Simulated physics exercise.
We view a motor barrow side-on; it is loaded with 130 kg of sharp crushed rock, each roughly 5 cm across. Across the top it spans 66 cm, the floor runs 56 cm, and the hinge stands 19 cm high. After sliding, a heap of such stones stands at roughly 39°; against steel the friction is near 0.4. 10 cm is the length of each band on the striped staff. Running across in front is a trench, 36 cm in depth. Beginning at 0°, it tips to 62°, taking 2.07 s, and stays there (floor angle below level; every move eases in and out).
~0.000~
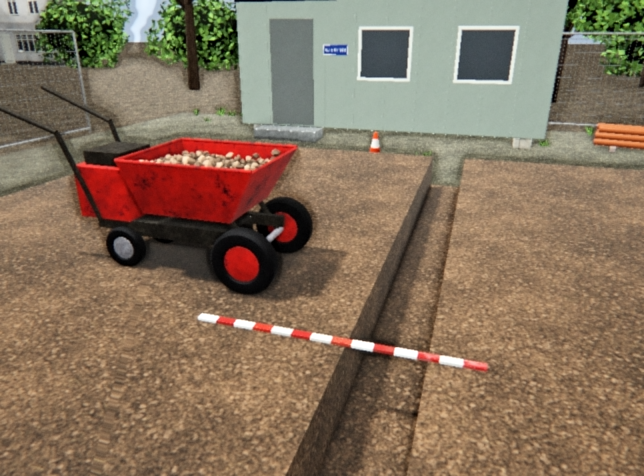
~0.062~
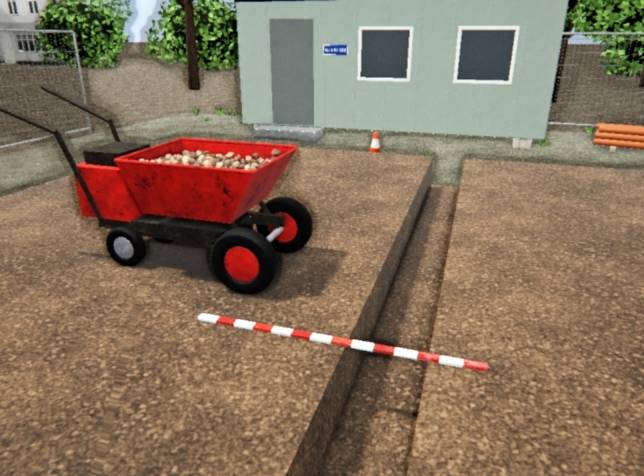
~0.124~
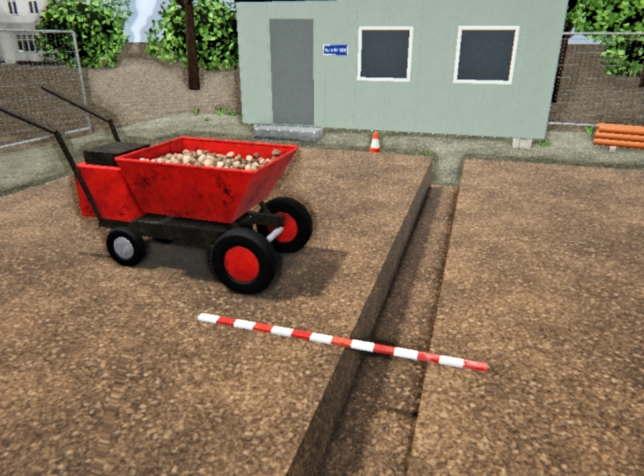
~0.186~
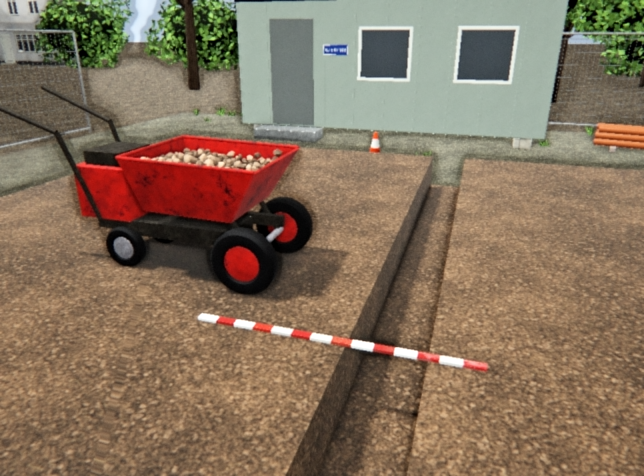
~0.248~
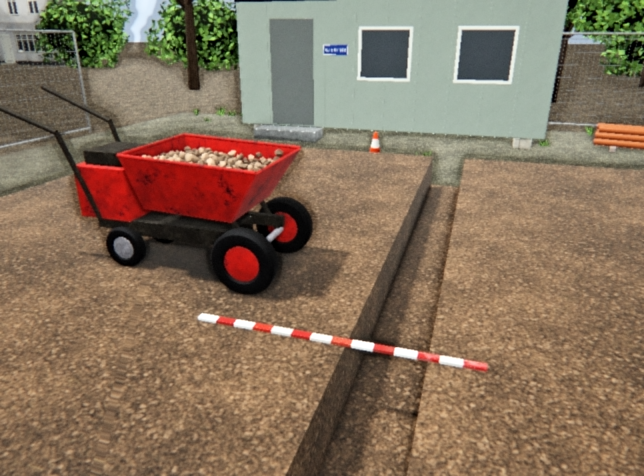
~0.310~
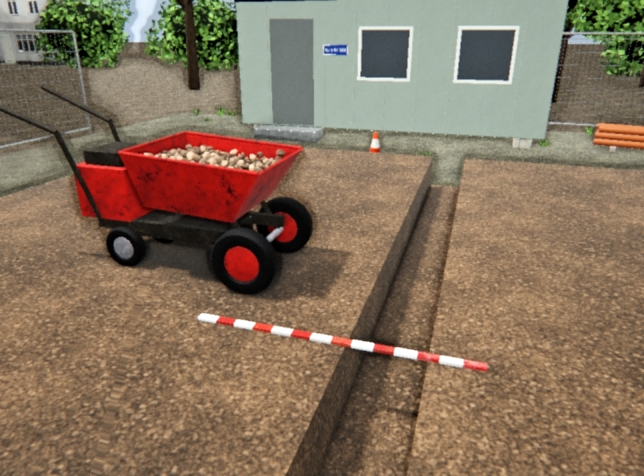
Red motor barrow loaded with pale stones standing beside a trench, its skip tilting very slightly forward to the right.
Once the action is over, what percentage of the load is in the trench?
About 13 in every hundred.
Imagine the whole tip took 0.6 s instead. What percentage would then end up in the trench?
That works out at about 40 in a hundred.
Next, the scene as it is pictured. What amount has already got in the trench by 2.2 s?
Some 0 per cent of the load by that point.
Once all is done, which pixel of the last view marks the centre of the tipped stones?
I'd put it close to (392, 339).
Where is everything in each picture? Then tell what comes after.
In the first frame, the skip is at 0°, its lip at (251, 172); the top of the load is at (212, 157).
In the second frame, the skip is at 0°, its lip at (252, 173); the top of the load is at (212, 157); the stones move at 0.0 m/s on average.
In the third frame, the skip is at 1°, its lip at (253, 173); the top of the load is at (212, 156); the stones move at 0.1 m/s on average.
In the fourth frame, the skip is at 1°, its lip at (254, 173); the top of the load is at (213, 156); the stones move at 0.1 m/s on average.
The fifth frame shows lip at (256, 174), floor tilted 2°, highest stones at (207, 155); the stones move at 0.2 m/s on average.
The sixth frame shows lip at (258, 174), floor tilted 4°, highest stones at (208, 153); the stones move at 0.2 m/s on average.
After 1.5 s the floor is at 52°; 100 % in the skip; the foremost stones are at (321, 208).
After 2.2 s the floor is at 62°; 97 % in the skip, 2 % short of the trench, 1 % in the trench; the foremost stones are at (383, 297).
After 2.5 s the floor is at 62°; 90 % in the skip, 5 % short of the trench, 5 % in the trench; the foremost stones are at (426, 328).
After 4.5 s the floor is at 62°; 81 % in the skip, 7 % short of the trench, 13 % in the trench; the foremost stones are at (432, 335).
